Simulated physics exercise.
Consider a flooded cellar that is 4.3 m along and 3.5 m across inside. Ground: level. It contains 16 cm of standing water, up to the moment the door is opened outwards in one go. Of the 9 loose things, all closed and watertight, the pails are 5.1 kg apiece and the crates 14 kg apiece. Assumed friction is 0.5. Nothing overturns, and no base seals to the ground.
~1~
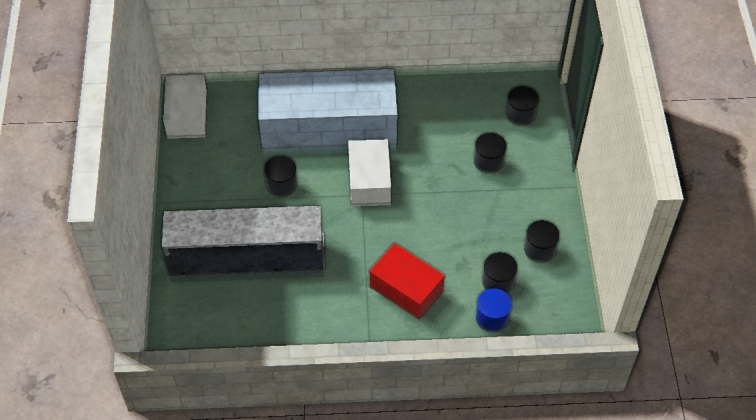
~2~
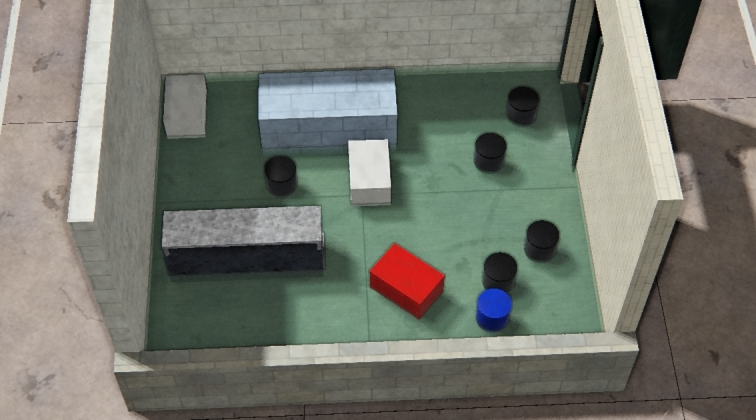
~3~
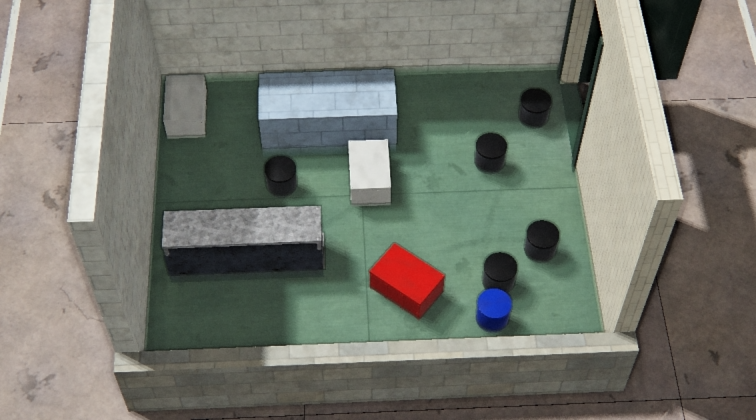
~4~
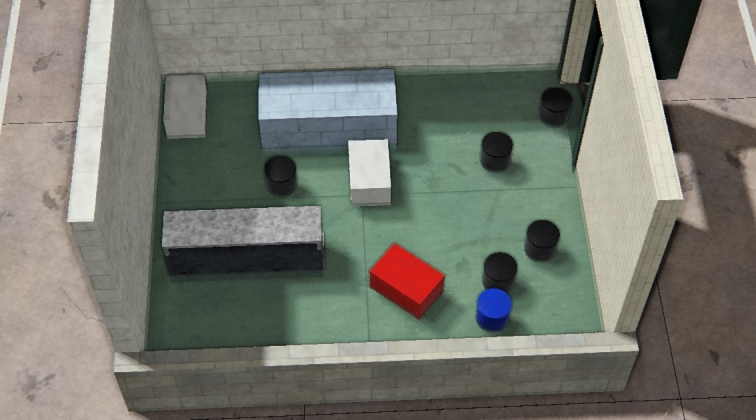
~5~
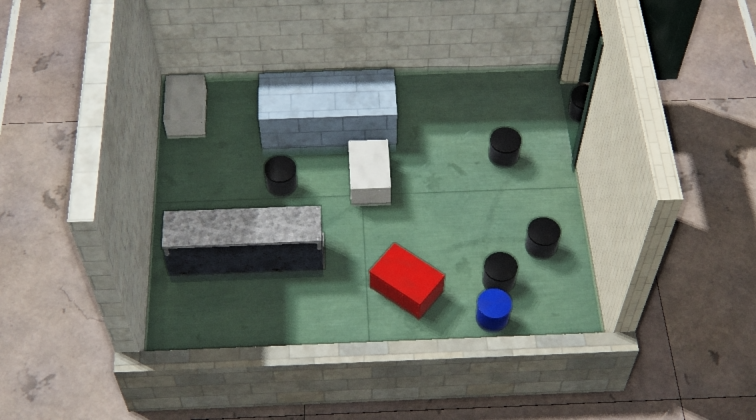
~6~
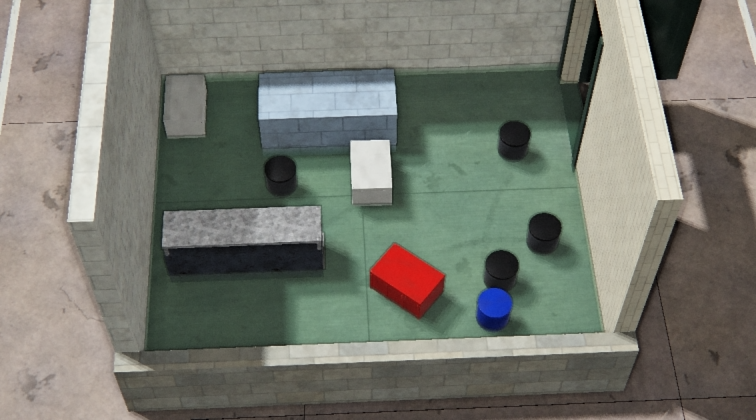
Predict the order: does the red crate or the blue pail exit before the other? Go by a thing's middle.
It is the red one that exits before the other.
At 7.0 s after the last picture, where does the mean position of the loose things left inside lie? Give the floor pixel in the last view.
They're centred close to (432, 189).
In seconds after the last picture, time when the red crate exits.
Roughly 16.0 s, I'd say.
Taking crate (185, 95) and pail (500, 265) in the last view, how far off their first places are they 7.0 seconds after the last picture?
20 cm, 120 cm.
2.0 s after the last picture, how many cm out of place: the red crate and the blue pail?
About 20 and 20 cm by then.
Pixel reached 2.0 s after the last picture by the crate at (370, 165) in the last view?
Close to pixel (412, 151).
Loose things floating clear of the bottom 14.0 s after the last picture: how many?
Count: 4.
Then, 2.0 s after the last picture the red crate is near (424, 261), 0.2 m from its start, afloat; the blue pail is near (507, 293), 0.2 m from its start, afloat; 2 of 9 are out; 7 afloat.
Then, 7.0 s after the last picture the red crate is near (467, 229), 0.8 m from its start, afloat; the blue pail is near (530, 263), 0.6 m from its start, afloat; 3 of 9 are out; 6 afloat.
Then, 14.0 s after the last picture the red crate is near (536, 156), 2.0 m from its start, afloat; the blue pail is near (553, 198), 1.4 m from its start, afloat; 5 of 9 are out; 4 afloat.
Then, 18.0 s after the last picture the red crate has gone out (16.2 s after the last picture); the blue pail is near (589, 128), 2.4 m from its start, aground; 6 of 9 are out; 2 afloat.
